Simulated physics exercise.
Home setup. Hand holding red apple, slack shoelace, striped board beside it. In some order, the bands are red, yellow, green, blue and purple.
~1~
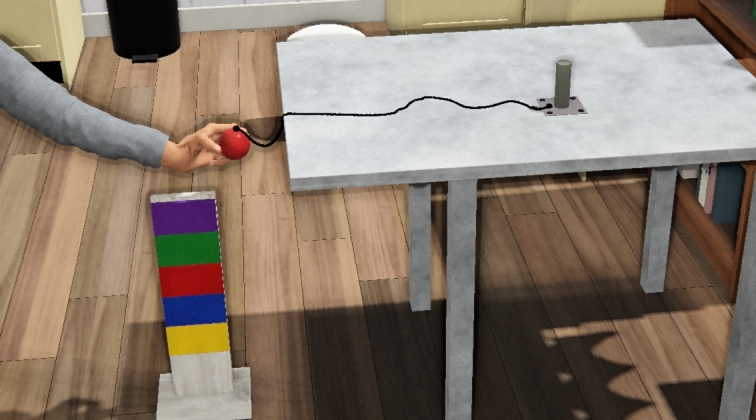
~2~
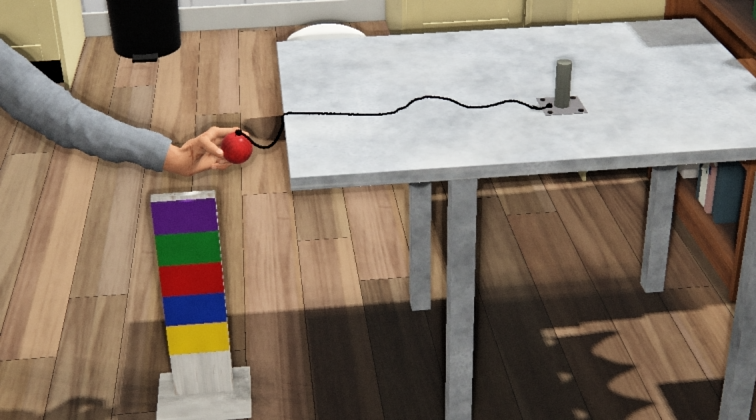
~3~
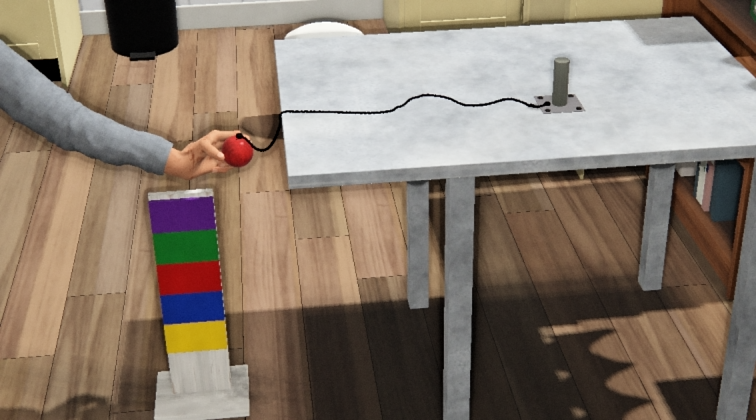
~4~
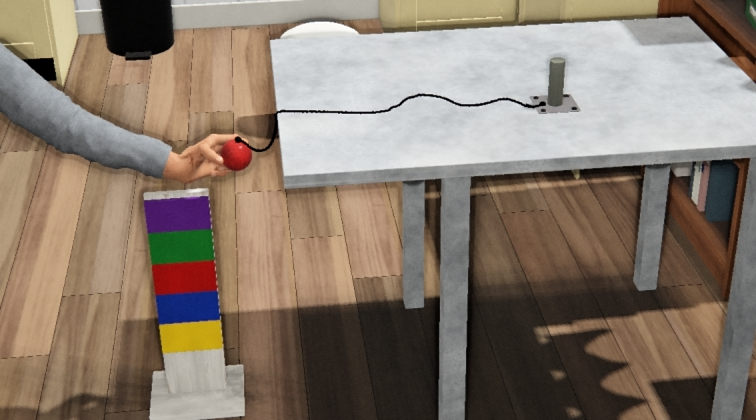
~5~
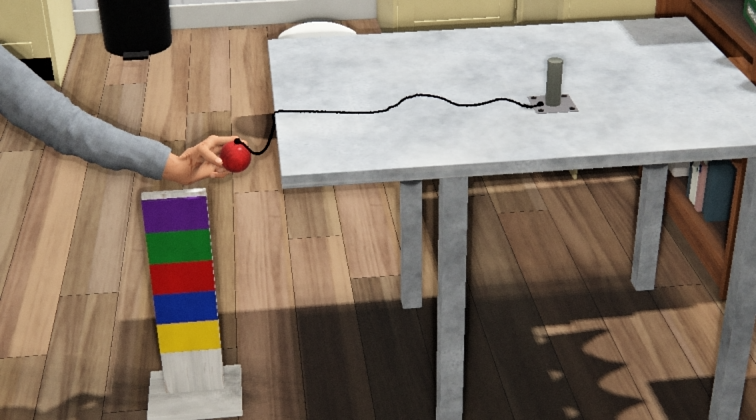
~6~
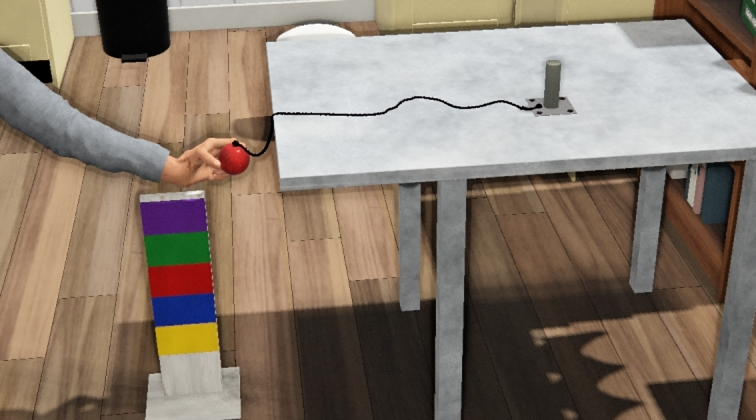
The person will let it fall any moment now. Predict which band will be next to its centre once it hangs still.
I would say the green band.
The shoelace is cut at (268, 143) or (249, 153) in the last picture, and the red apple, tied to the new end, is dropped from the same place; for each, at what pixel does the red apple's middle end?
Roughly (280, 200), (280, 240).
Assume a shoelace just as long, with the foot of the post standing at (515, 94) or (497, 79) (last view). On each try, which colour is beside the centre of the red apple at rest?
The first case gives red, the second gives red.
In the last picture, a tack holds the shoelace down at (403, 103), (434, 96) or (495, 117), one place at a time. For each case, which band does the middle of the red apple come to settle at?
Try one: Purple. Try two: Purple. Try three: Green.
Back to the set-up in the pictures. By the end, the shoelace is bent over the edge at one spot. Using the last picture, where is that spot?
The piece you want is at about (327, 114).
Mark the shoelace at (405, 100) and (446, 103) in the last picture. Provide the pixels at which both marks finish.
Near (367, 109) and (415, 108).
Soon after, apple near (245, 243); level with green.
Then, apple near (312, 235); level with green.
Further on, apple near (261, 244); level with green.
At rest, apple near (276, 245); level with green. The shoelace holds its middle at green.
